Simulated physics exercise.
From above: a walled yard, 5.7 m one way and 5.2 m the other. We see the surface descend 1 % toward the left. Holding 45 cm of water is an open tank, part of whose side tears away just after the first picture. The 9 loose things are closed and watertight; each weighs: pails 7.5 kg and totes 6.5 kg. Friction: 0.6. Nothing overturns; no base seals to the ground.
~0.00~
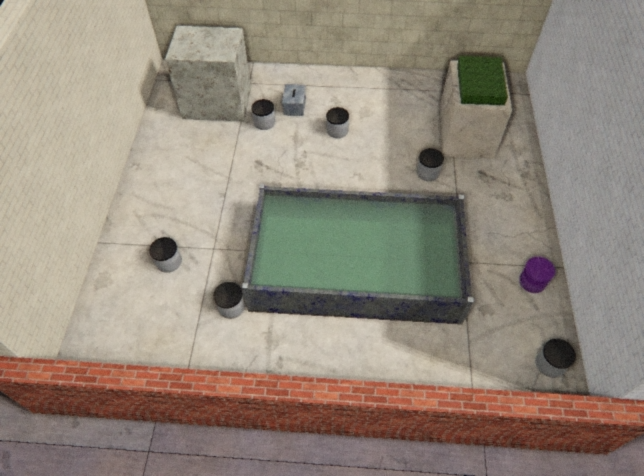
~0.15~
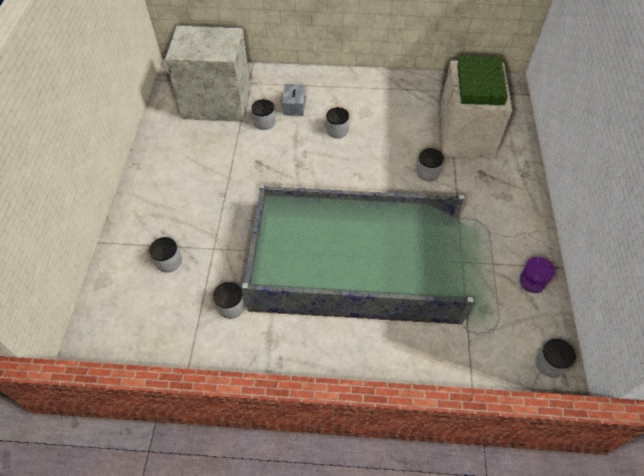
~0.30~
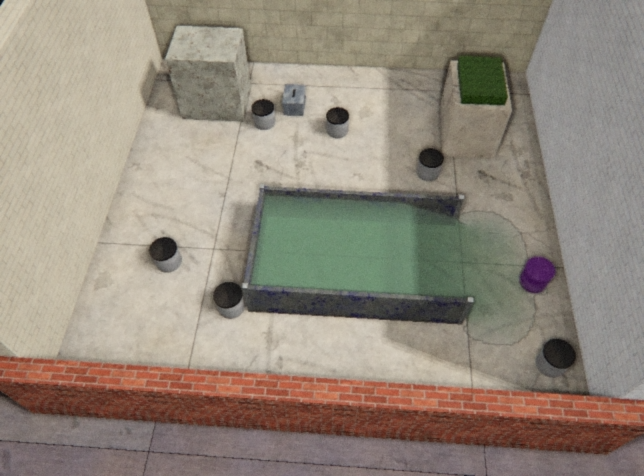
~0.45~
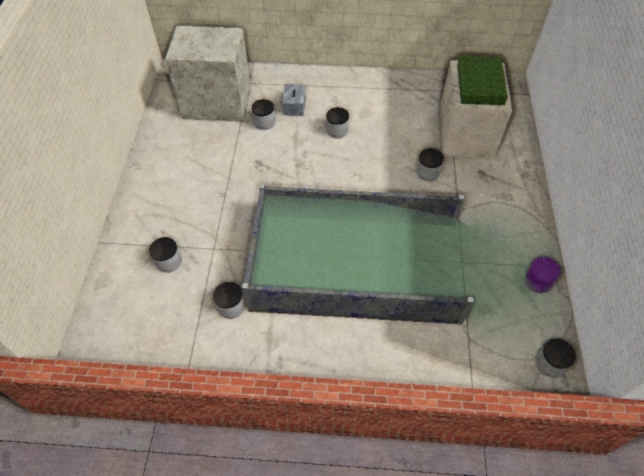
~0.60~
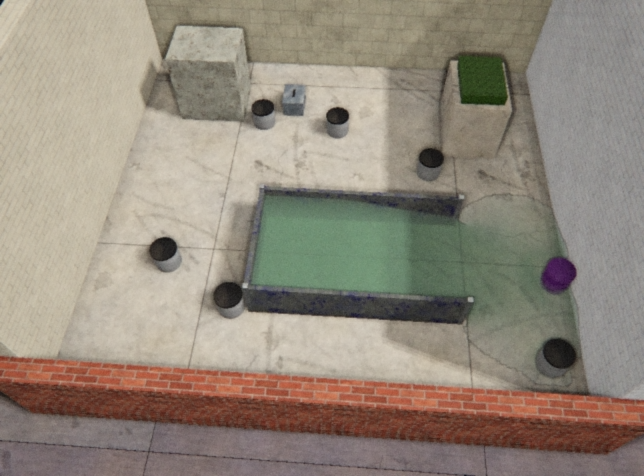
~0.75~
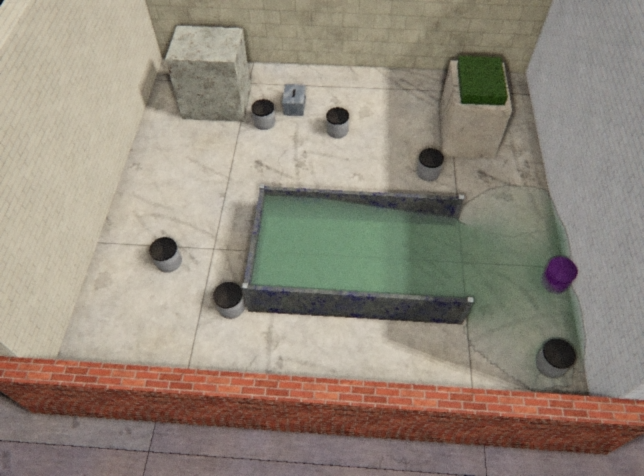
In this clip, a rectangular tank of greenish water in a walled yard opens at its right side, and water spreads across the floor, pushing a purple pail a short way right while the other containers stay put.
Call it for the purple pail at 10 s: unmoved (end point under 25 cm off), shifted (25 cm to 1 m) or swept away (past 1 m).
Swept away.
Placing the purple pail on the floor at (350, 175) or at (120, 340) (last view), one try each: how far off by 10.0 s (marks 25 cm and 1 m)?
Try one: It hardly moves. Try two: It is washed away.
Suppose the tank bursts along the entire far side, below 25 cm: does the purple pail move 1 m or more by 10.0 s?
From there, the purple pail remains planted.
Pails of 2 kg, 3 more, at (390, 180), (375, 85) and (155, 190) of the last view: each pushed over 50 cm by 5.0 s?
In turn: Less, past it, less.
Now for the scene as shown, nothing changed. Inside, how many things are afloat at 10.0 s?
1.
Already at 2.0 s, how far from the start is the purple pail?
By then it has shifted roughly 20 cm.
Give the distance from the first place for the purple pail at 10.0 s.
It's about 450 cm away.
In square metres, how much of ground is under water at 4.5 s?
19 m2.
After 2.0 s the purple pail is near (543, 276), 0.2 m from its start, afloat; 2 afloat.
After 4.5 s the purple pail is near (297, 338), 2.8 m from its start, aground; 0 afloat.
After 7.0 s the purple pail is near (122, 334), 4.6 m from its start, aground; 2 afloat.
After 10.0 s the purple pail is near (113, 320), 4.7 m from its start, aground; 1 afloat.
